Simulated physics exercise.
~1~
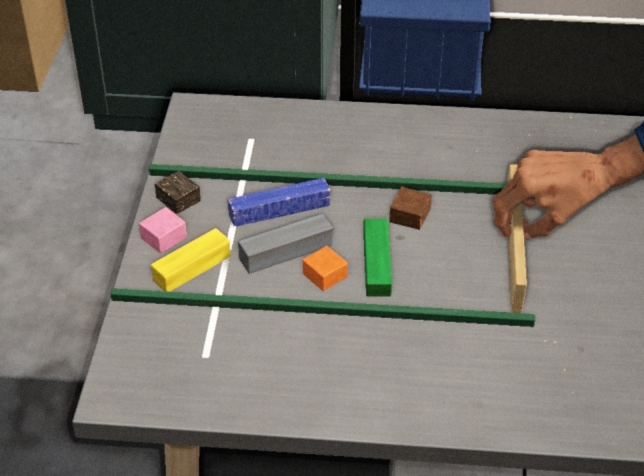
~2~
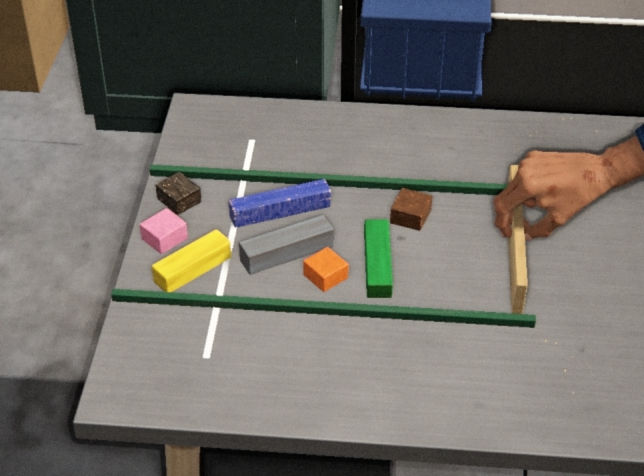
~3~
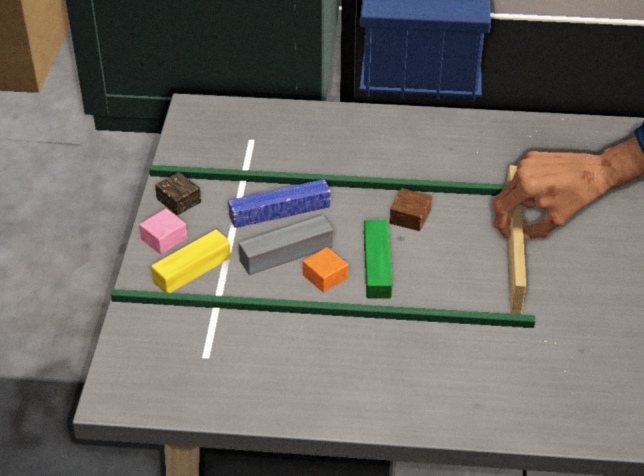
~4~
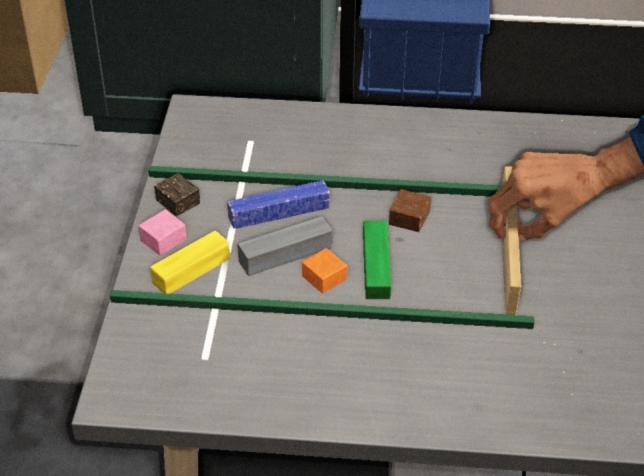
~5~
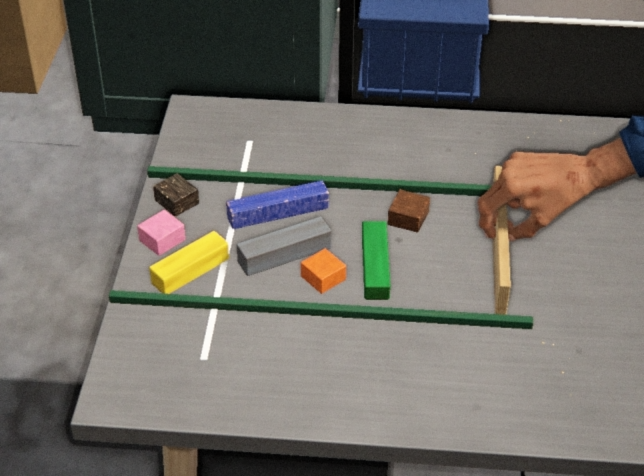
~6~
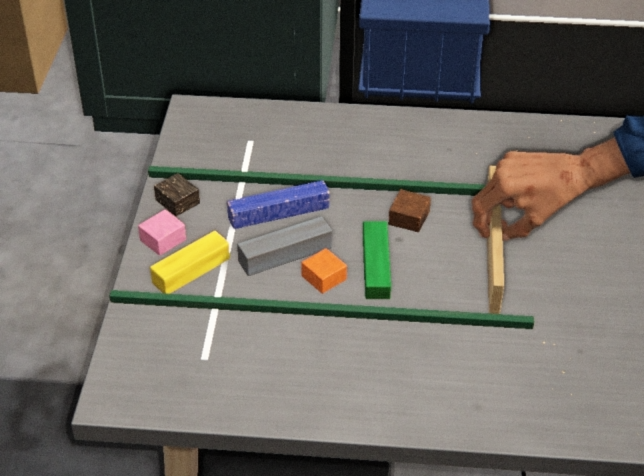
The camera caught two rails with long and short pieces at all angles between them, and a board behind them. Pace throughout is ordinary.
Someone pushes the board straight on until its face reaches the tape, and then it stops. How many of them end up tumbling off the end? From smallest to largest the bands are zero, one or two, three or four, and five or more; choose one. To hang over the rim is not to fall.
The right band is one or two.
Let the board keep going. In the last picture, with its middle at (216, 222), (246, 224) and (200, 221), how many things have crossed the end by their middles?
Place by place, 2, 0 and 3.
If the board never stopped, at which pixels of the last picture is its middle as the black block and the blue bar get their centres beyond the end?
I'd put it close to (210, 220), and close to (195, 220) for the other one.
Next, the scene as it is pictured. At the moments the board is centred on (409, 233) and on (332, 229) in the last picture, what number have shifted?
I make it 1 at the first spot and 5 at the other.
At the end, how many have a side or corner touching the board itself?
The count comes out at 2.
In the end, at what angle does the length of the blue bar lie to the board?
Near 40 degrees.
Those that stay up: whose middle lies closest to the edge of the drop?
Foremost: The yellow stick.
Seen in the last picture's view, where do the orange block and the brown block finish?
For the orange block it's (174, 275), and for the brown block it's (220, 203).
Soon after, none off yet; pink block at rest near (162, 232); black block at rest near (177, 195); yellow stick at rest near (191, 263).
After that, none off yet; pink block at rest near (162, 232); black block at rest near (177, 195); yellow stick at rest near (189, 261).
In the end, the number that fall off is one or two; gone, pink block.
